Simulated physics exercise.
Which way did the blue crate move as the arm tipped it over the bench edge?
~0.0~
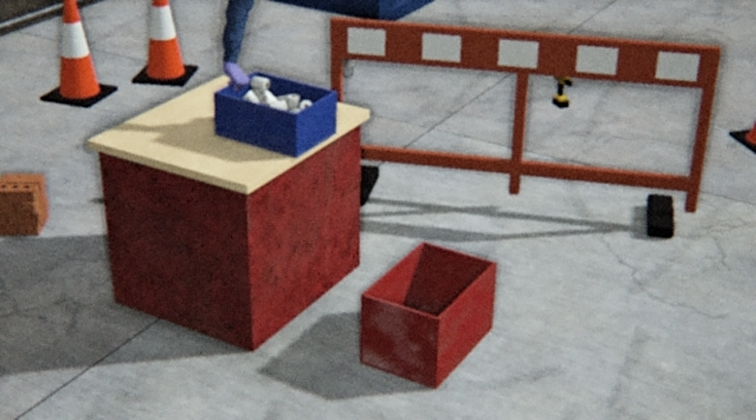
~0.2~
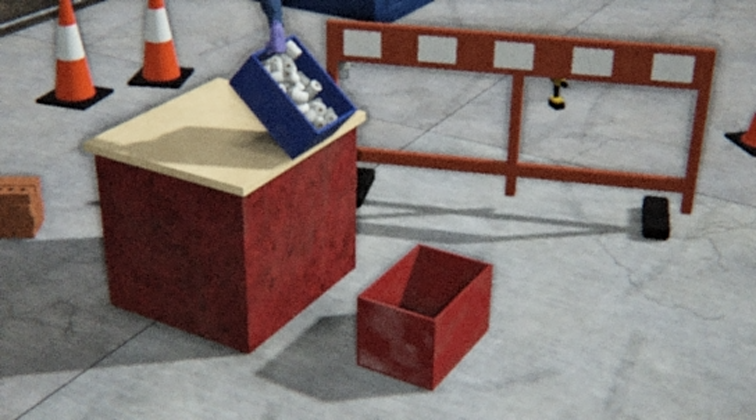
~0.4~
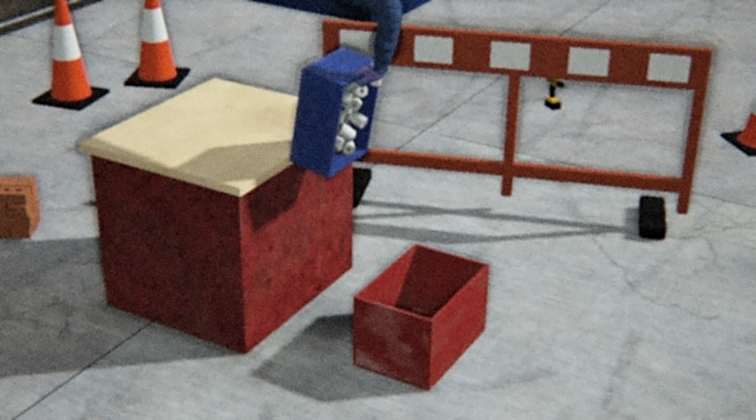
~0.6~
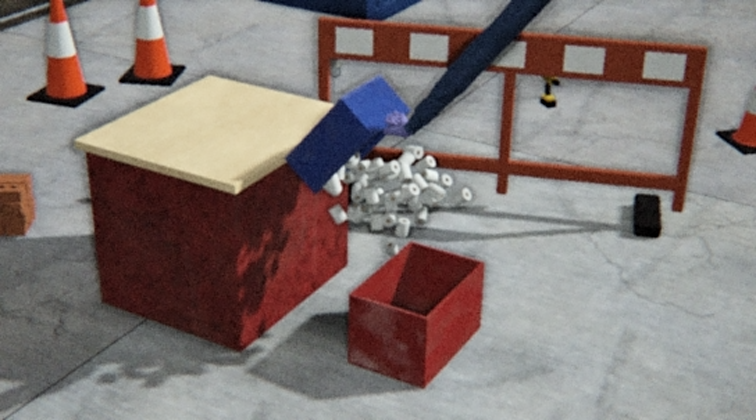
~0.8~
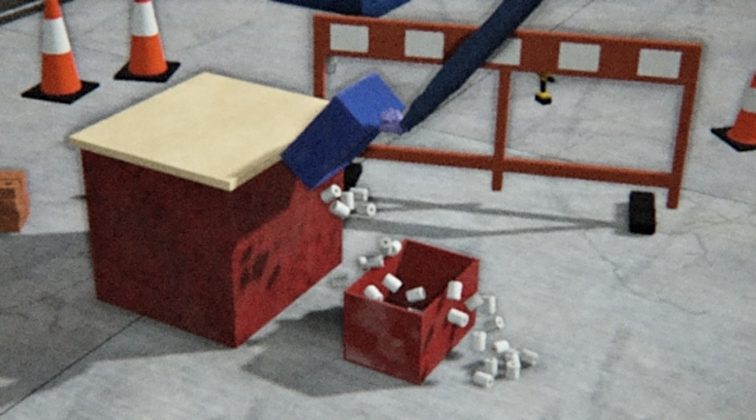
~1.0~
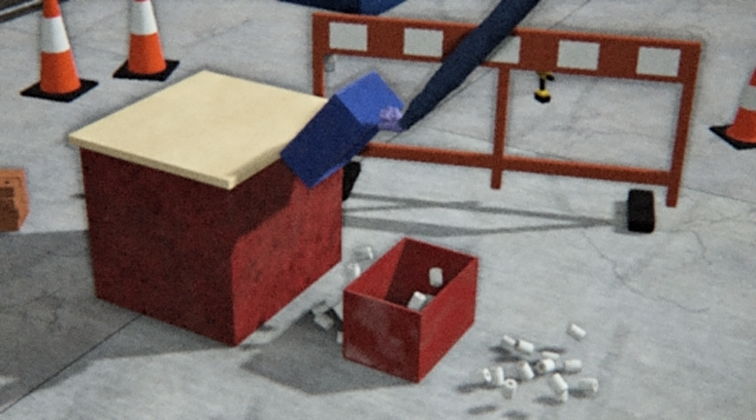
The blue crate moved to the right, tipping over the edge of the bench.
A blue crate full of small white rolls was tipped to the right over the edge of a bench by a blue arm, spilling them toward a red bin below, where some landed inside and others scattered on the ground on both sides.
